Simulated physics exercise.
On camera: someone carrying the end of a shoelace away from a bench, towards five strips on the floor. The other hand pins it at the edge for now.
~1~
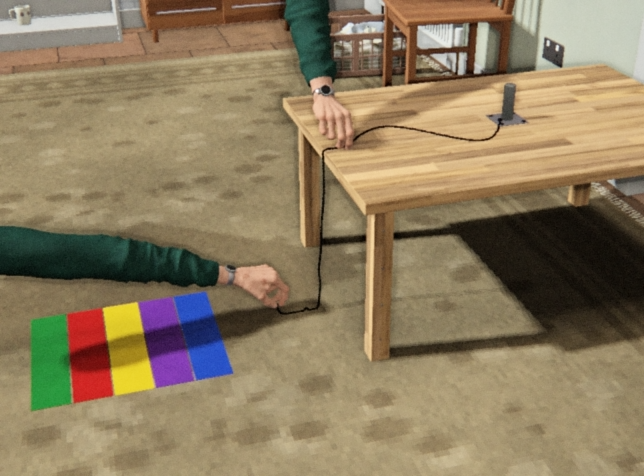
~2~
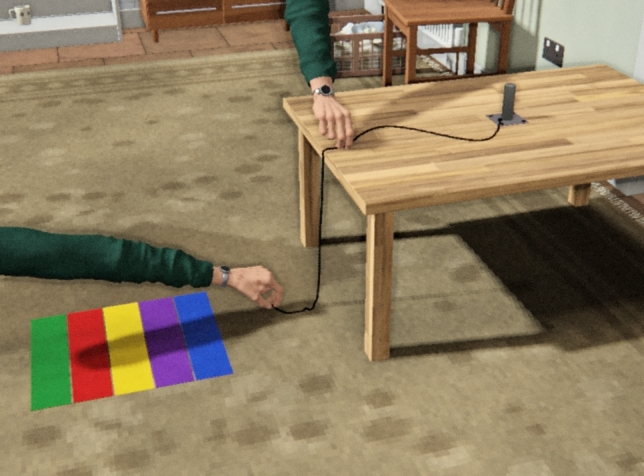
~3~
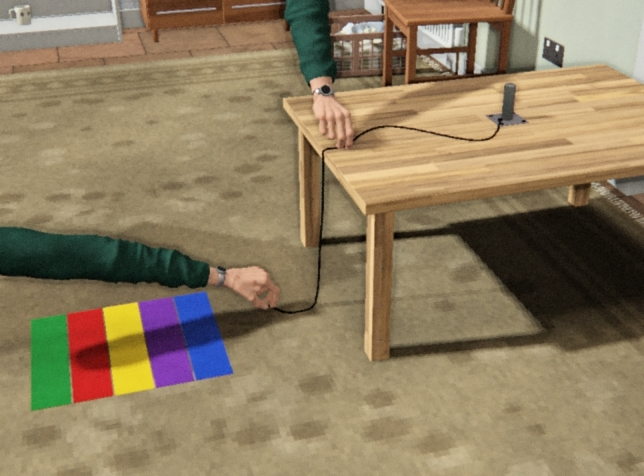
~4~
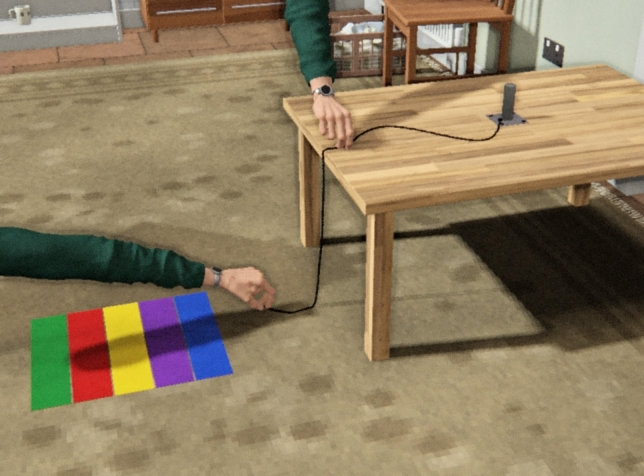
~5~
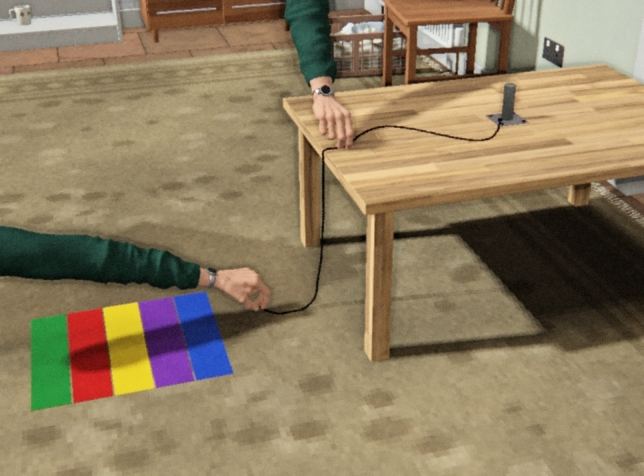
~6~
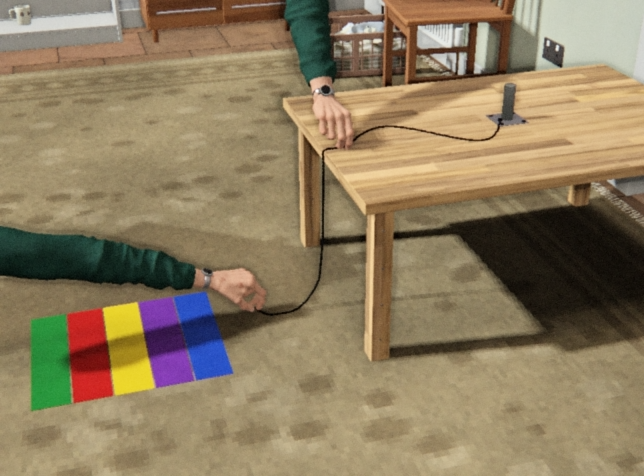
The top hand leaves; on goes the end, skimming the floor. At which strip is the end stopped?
Over red.
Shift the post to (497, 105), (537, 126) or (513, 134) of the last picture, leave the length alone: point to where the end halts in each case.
Try by try, around (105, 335), (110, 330) and (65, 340).
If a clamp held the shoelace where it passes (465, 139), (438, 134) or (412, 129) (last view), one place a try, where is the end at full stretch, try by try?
Try by try, around (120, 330), (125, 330) and (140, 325).
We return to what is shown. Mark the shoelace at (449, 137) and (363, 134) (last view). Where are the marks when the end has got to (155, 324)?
They go to (413, 132) and to (323, 151).
Early on, end near (155, 324); over purple.
Midway, end near (111, 332); over yellow.
At the end of the slack, end near (84, 336); over red. The end stops over the red strip.
